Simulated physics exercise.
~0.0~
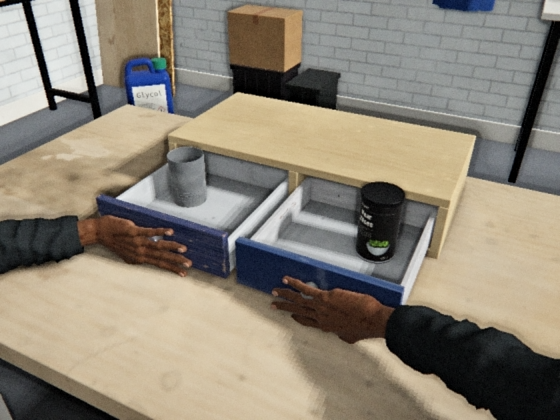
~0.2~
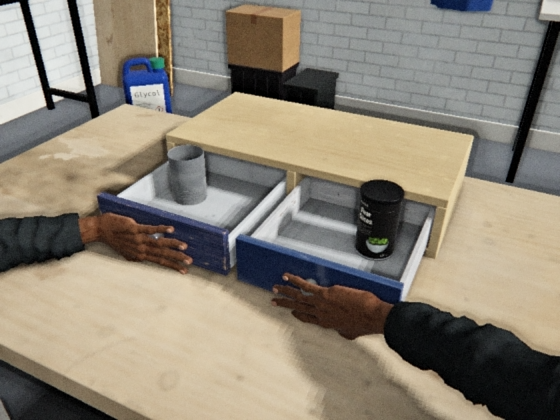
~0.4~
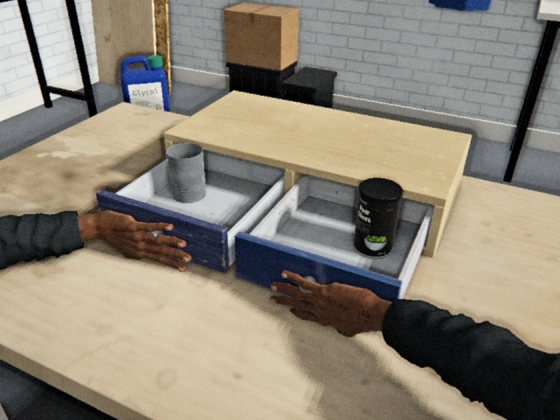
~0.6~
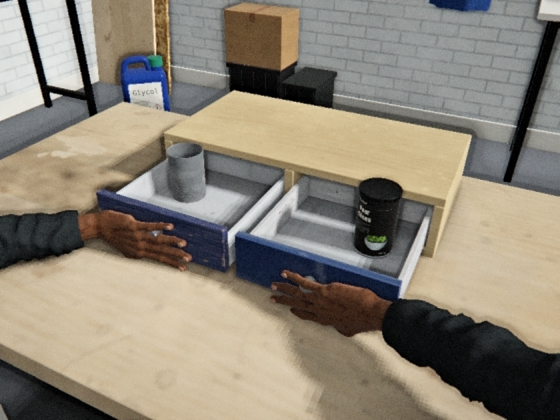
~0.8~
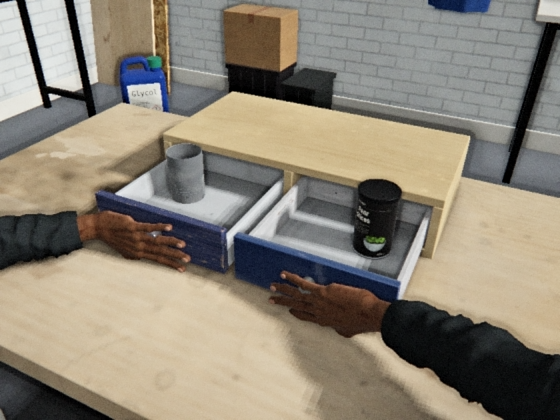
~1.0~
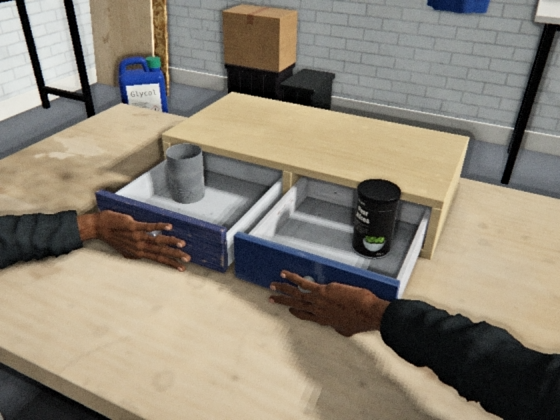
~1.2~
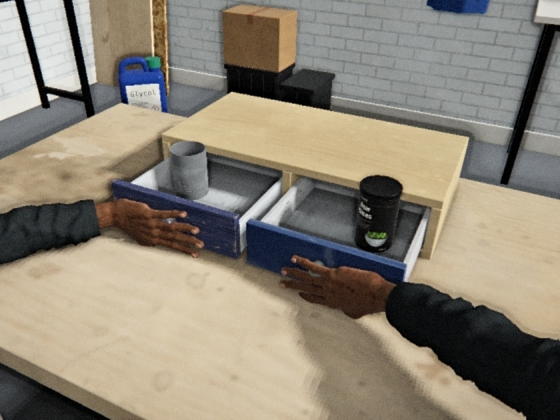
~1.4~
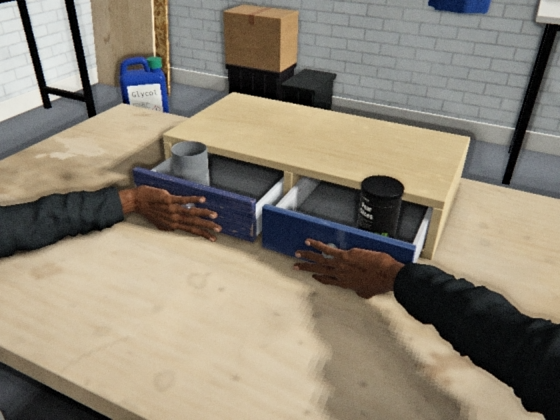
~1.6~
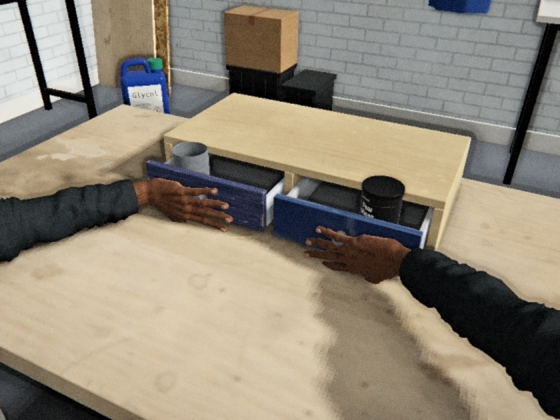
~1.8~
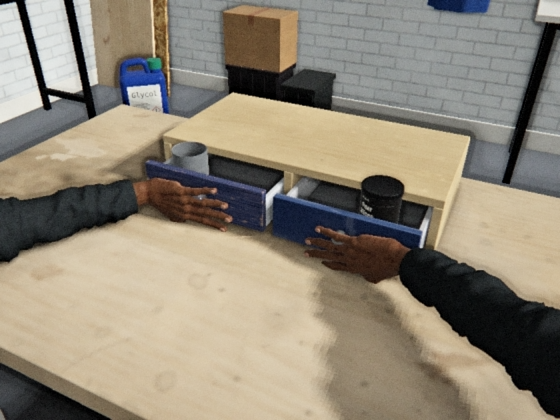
In this clip, two hands rest against the blue fronts of two open drawers in a wooden chest, one holding a grey beaker and the other a black tin, then push both drawers inward together until they stop, still ajar, with both containers upright.
